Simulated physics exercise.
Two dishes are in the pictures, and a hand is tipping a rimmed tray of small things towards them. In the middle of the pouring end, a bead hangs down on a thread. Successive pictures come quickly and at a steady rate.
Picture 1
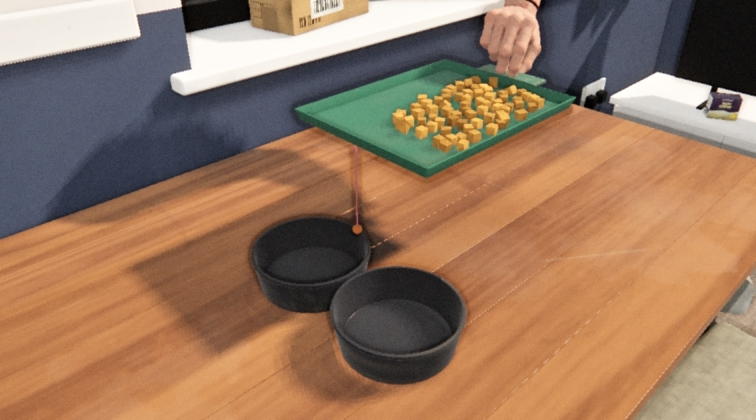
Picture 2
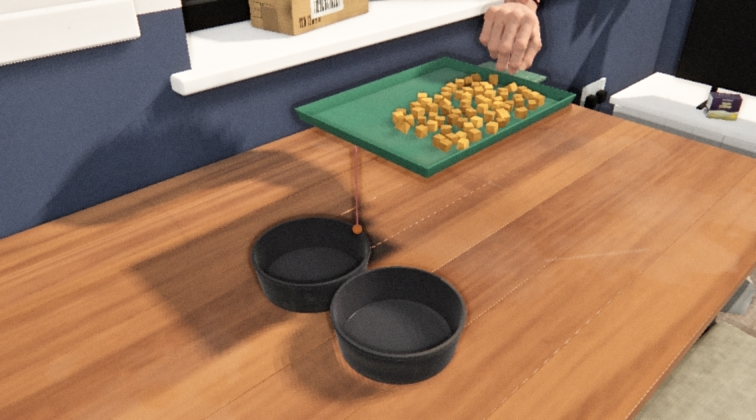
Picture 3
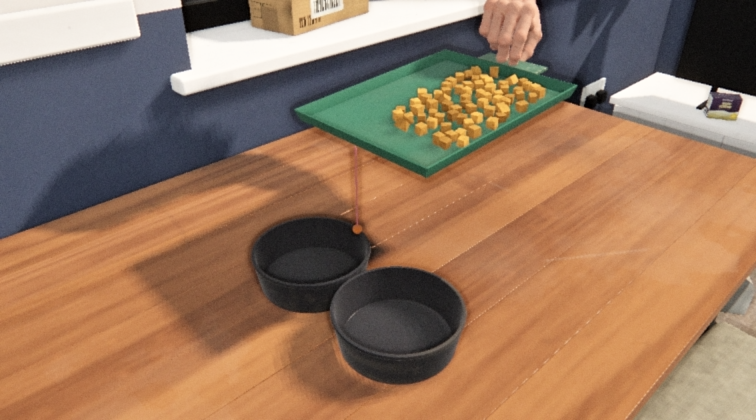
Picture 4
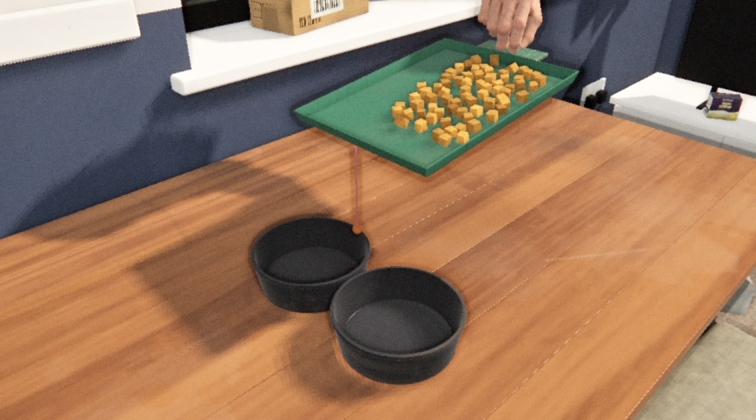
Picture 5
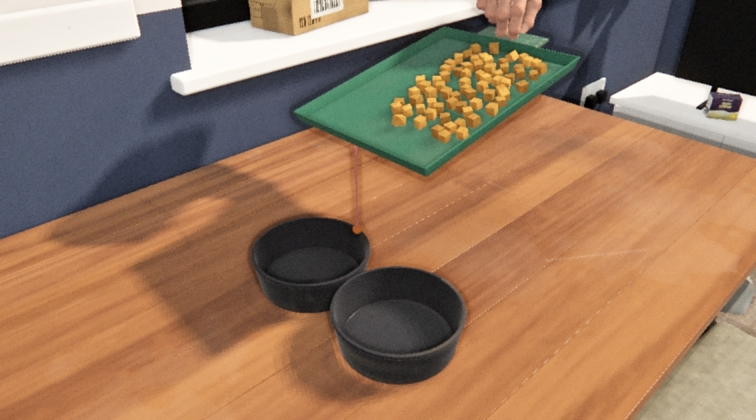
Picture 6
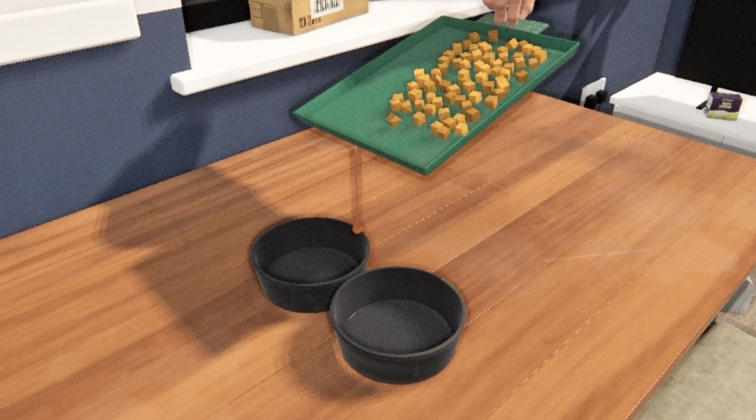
At the start, a hand holds a green rimmed tray of small golden-brown croutons nearly level above two round black dishes on a wooden table. The hand then raises the far end slightly, and the tray steadily tilts more steeply towards the dishes, while the croutons stay grouped on its surface.
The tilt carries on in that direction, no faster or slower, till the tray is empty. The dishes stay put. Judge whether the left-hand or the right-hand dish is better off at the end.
The dish to the left will collect more.
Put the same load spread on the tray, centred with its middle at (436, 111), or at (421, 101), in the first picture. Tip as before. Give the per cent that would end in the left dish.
Around 60 percent the first time and around 70 percent the second time.
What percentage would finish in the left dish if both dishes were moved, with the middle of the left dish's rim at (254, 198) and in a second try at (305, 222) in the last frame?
First 10 per cent, second 40 per cent.
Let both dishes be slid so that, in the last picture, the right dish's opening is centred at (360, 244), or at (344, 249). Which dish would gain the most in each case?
Result for the first try: The dish on the right side; for the second: The dish on the right side.
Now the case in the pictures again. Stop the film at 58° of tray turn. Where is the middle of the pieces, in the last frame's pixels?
The middle of the pieces shows up near (362, 137).
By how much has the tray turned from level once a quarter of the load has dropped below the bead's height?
Approx. reading: About 80°.
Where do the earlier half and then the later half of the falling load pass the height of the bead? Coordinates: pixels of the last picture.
The first part passes (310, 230); everything after passes (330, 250).
Shortly afterwards, tray tipped steeply; the bulk on the tray; only a few in the right dish; only a few in the left dish; near a quarter in the air.
Next, tray tipped right over; near half on the tray; a little in the right dish; near a third in the left dish; a little outside both; only a few in the air.
Some moments later, tray tipped past a quarter turn; near a quarter in the right dish; near two thirds in the left dish; a little outside both; only a few in the air.
In the end, tray tipped past a quarter turn; near a quarter in the right dish; near two thirds in the left dish; a little outside both; only a few in the air.
